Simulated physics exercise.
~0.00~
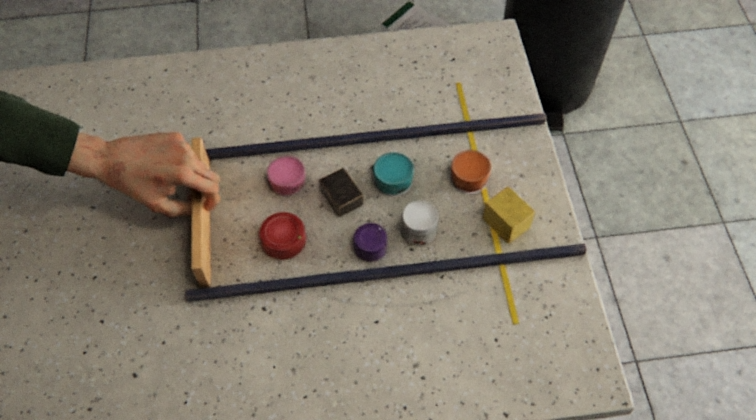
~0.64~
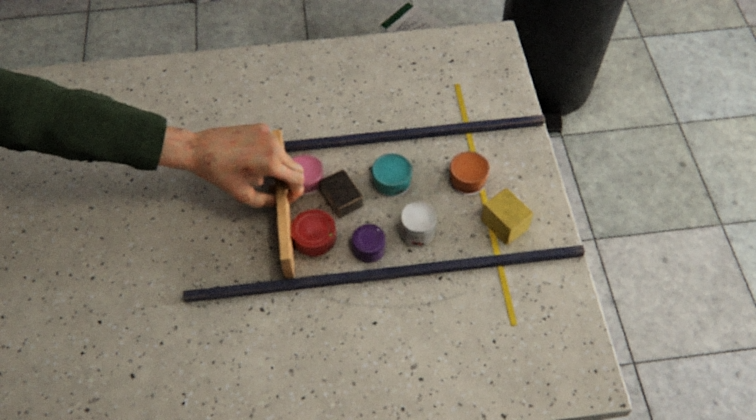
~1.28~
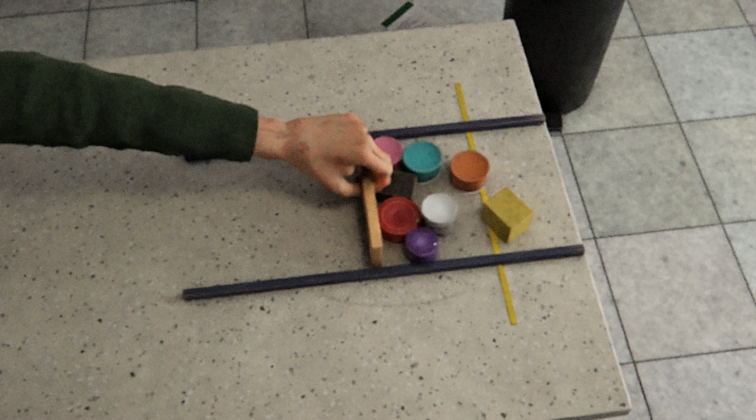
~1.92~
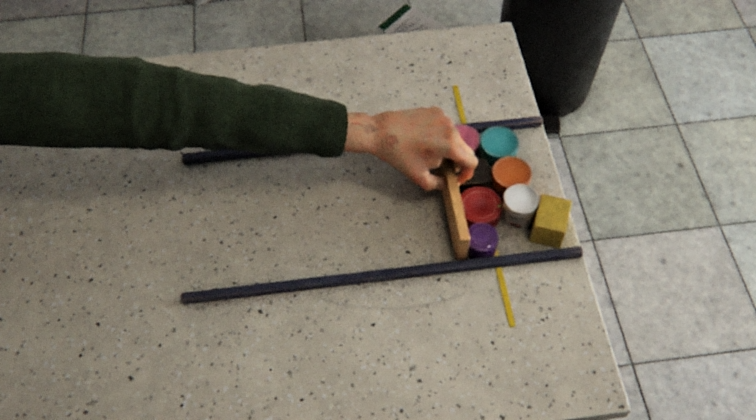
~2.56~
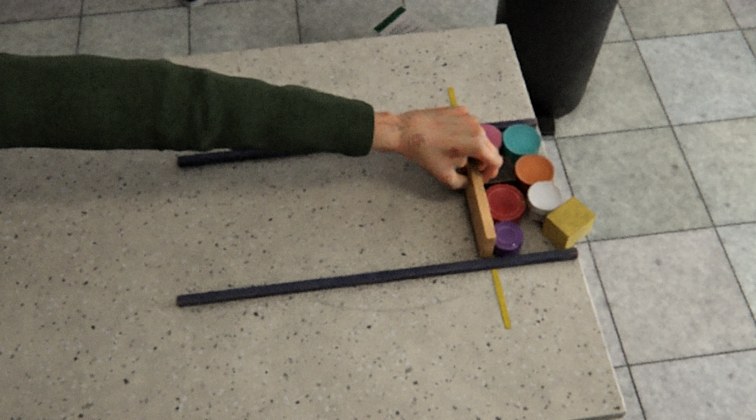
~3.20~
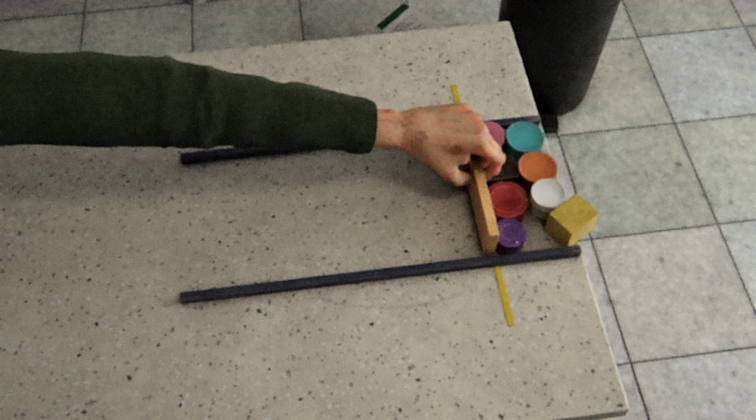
A hand slid a wooden board to the right between two dark rails, gathering the scattered colorful lids, tubs and blocks into a tight cluster, and stopped near the table's edge with the yellow block at the brink and nothing fallen.
